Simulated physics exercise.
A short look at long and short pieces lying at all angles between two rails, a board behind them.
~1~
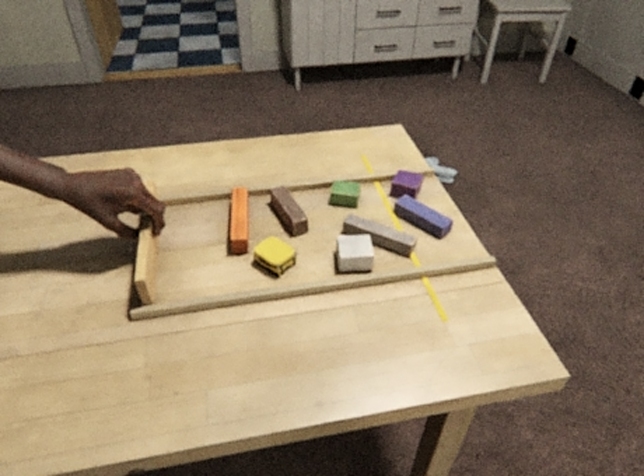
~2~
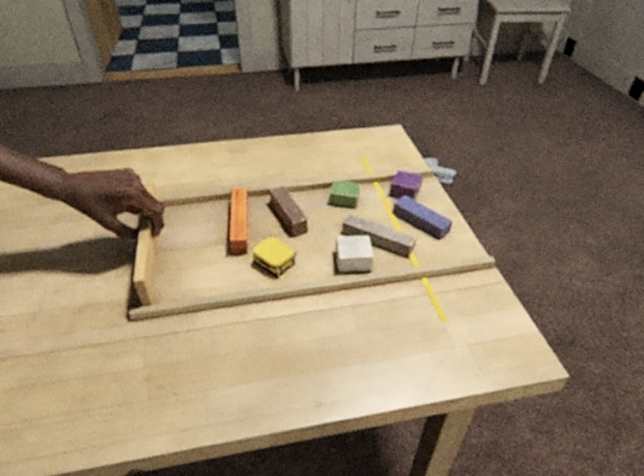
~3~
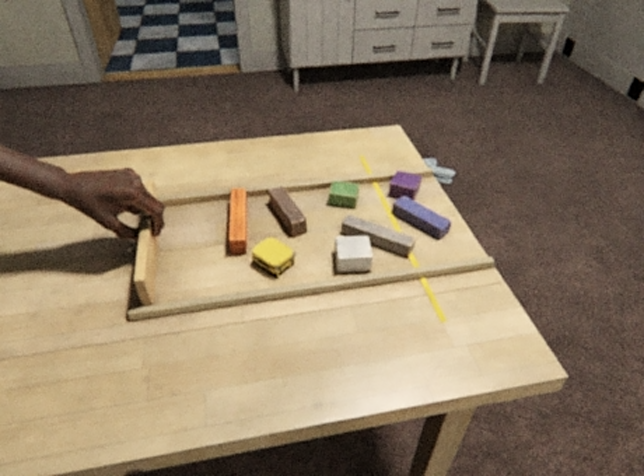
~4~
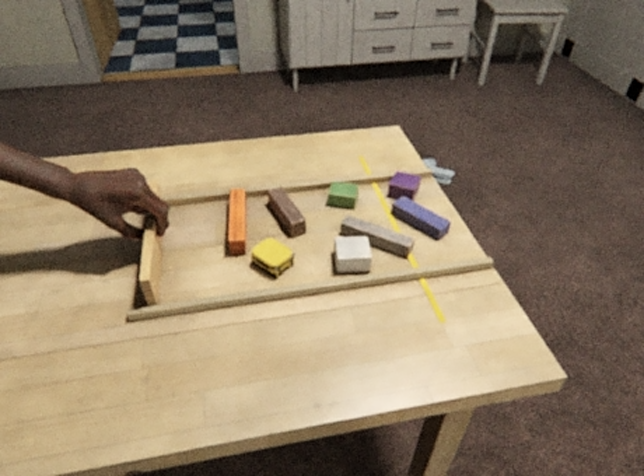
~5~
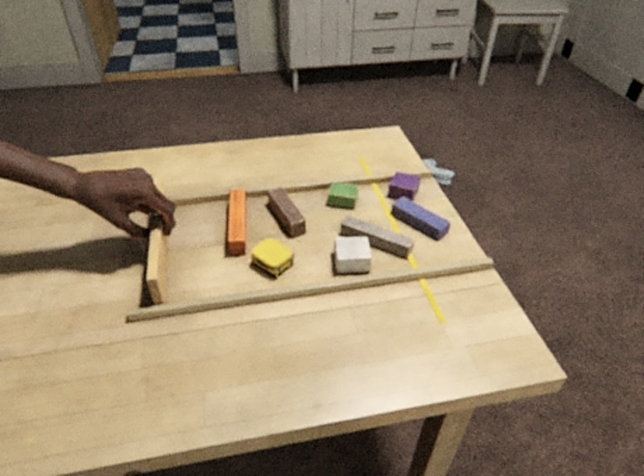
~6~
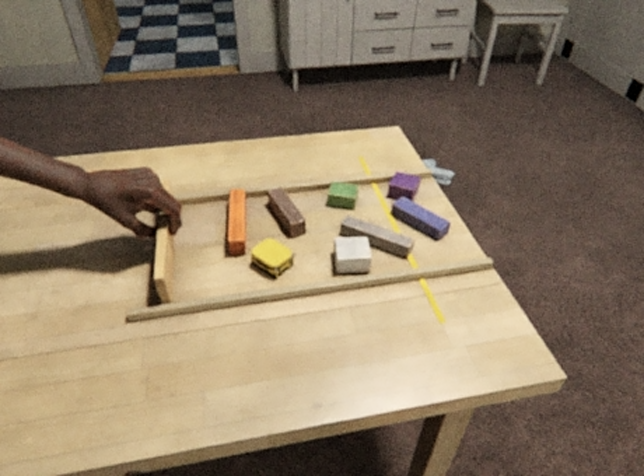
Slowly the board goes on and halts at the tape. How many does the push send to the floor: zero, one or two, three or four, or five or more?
The number that fall off is one or two.
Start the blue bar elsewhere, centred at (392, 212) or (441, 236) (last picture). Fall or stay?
Place by place, it holds on; does not fall.
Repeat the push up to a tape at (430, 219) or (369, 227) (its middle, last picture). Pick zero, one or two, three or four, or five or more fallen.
Taking them in turn, 5 or more; zero.
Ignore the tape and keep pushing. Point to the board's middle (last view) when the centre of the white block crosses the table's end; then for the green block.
About (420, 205), and (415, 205) for the other.
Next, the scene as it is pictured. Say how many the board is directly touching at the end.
2 of them.
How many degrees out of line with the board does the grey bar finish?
Near 45 degrees.
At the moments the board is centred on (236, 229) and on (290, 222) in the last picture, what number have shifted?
The counts are 1 and 3.
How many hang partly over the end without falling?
2 of them.
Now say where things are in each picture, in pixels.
Purple block (407, 185); blue bar (423, 216); grey bar (379, 234); board (150, 238); tape (396, 222), in the first picture.
Blue bar (422, 217); brown bar (288, 210), in the second picture.
Grey bar (377, 235); yellow case (273, 257), in the third picture.
Purple block (404, 187); green block (343, 195), in the fourth picture.
Blue bar (420, 218); white block (352, 255), in the fifth picture.
Purple block (404, 187); blue bar (420, 218); grey bar (376, 236); board (166, 237); tape (394, 223), in the sixth picture.
Soon after, none off yet; purple block at rest near (404, 187); blue bar at rest near (420, 218); grey bar at rest near (376, 236).
Then, none off yet; purple block moved about its own width near (421, 184); blue bar moving near (422, 217); grey bar moved about its own width near (425, 232).
At rest, the number that fall off is one or two; fallen, purple block.
